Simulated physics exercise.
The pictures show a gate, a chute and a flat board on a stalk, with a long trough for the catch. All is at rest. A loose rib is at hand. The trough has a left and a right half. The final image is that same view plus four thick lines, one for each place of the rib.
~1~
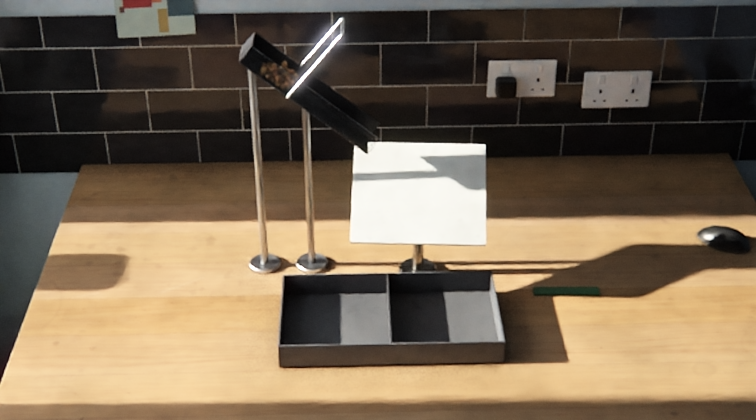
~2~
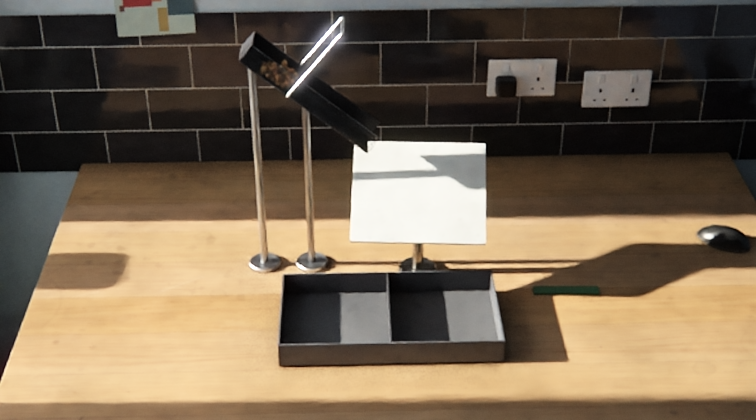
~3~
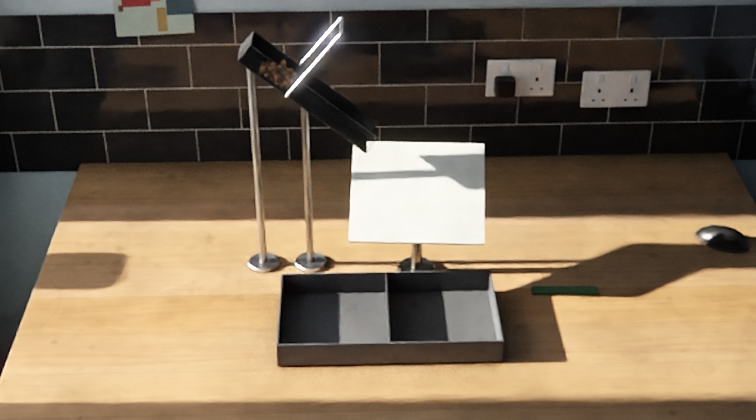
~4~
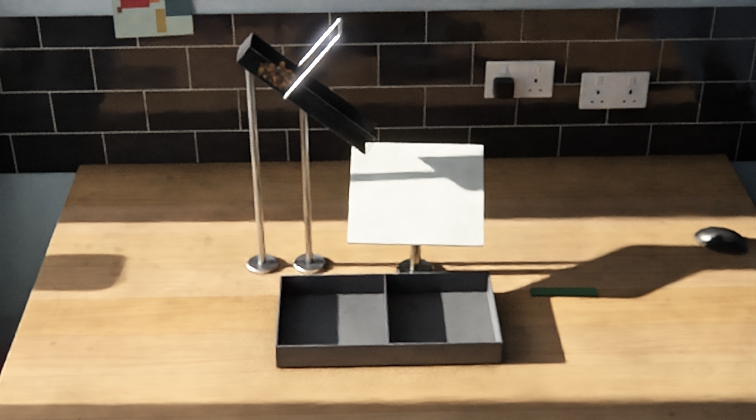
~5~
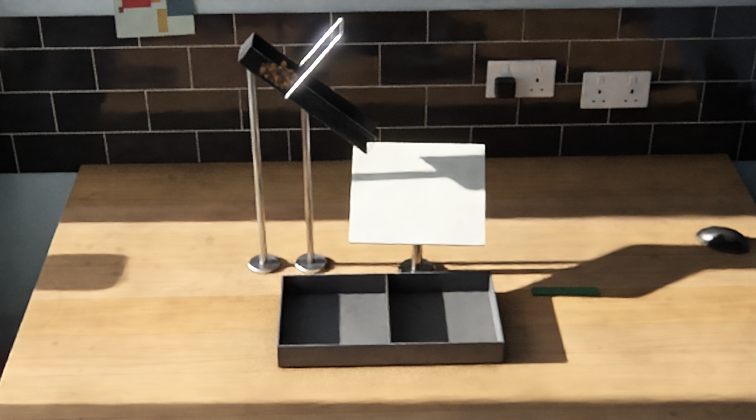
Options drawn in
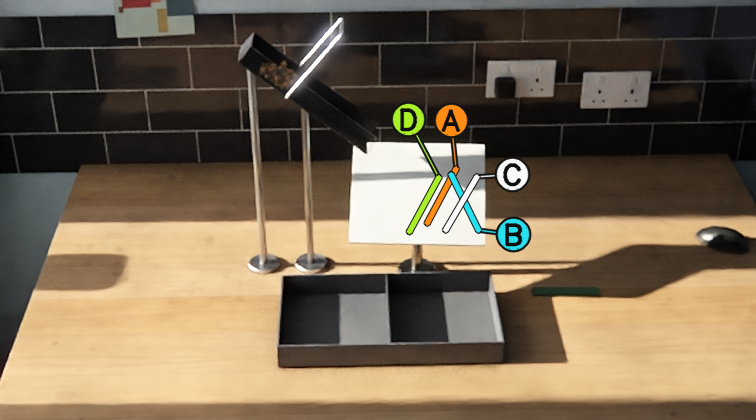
Roasted chickpeas resting motionless behind a shut gate in a sloping black chute, above a tilted white board and a divided trough.
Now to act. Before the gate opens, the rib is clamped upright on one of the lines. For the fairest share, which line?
It is D.
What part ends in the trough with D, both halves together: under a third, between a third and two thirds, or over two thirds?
Line D gives over two thirds.
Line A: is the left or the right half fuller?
More lands on the right.
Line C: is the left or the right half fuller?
The right half.
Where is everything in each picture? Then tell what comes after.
In the first picture, load behind the gate at (284, 76), roasted chickpeas; lip of the chute at (367, 146), sloping fairly steeply.
In the second picture, middle of the board at (419, 191), tilted fairly steeply; middle of its low edge at (418, 243); of its high edge at (420, 142).
In the third picture, front corners of the trough at (277, 345) and (503, 340); front end of its middle wall at (390, 343); gate still shut at (304, 68).
In the fourth picture, middle of the load at (282, 76); lip at (365, 146).
In the fifth picture, middle of the load at (283, 76); lip at (367, 146).
On the marked copy, line A from (456, 168) to (427, 223); line B from (451, 174) to (478, 230); line C from (476, 176) to (445, 230); line D from (438, 177) to (409, 231).
Choosing A, of what is caught, a stray few in the left half, nearly all in the right.
Choosing B, of what is caught, a stray few in the left half, nearly all in the right.
Choosing C, of what is caught, a stray few in the left half, nearly all in the right.
Choosing D, of what is caught, about two thirds in the left half, about a third in the right.
